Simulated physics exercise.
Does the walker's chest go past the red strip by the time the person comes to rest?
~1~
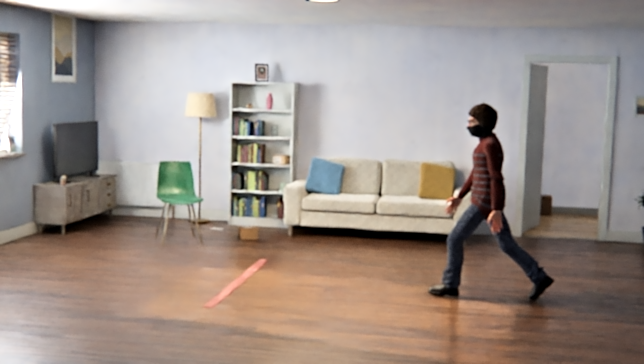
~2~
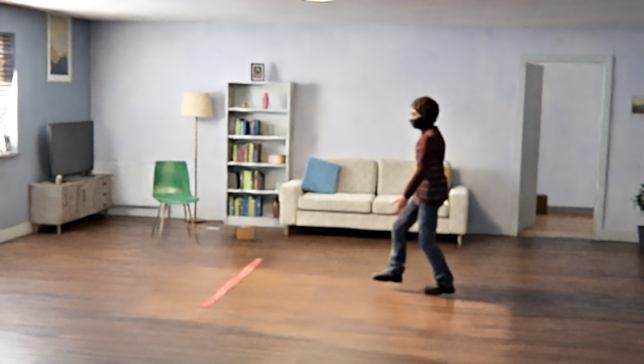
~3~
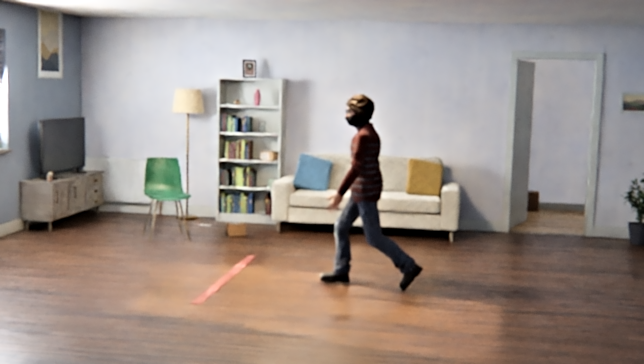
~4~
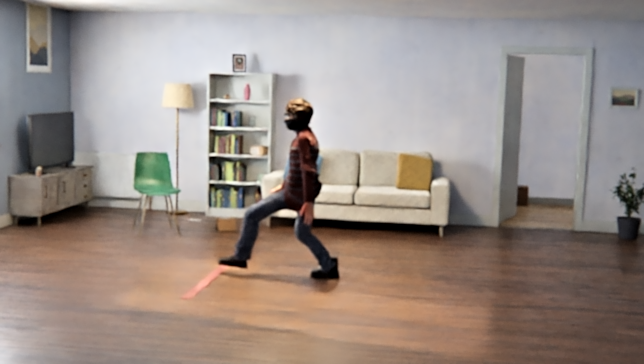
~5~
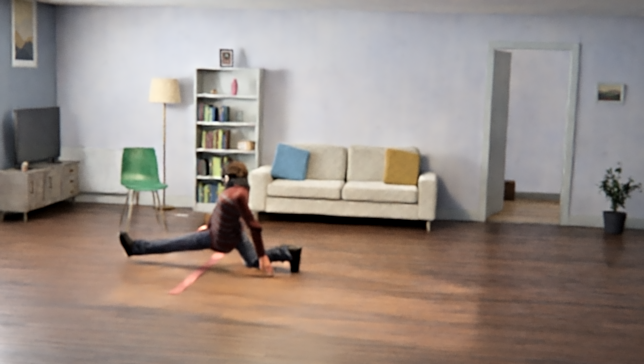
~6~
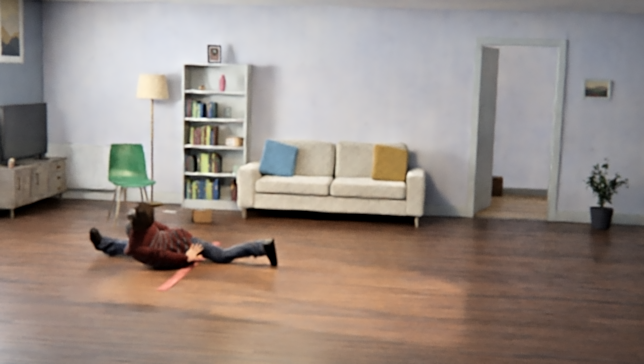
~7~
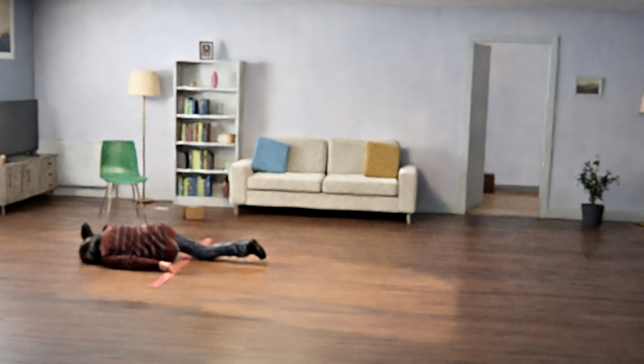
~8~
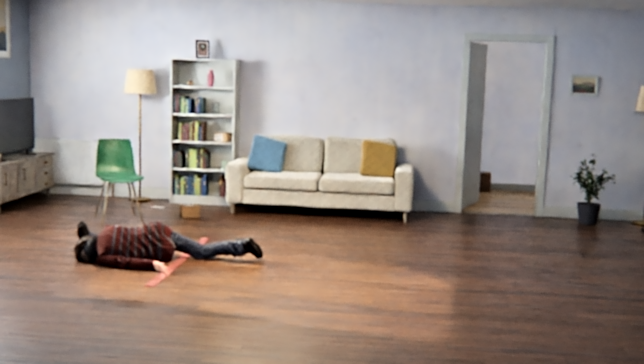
Yes, the walker's chest crosses the red strip. The person ends up lying on the floor with the upper body on the left side of it.
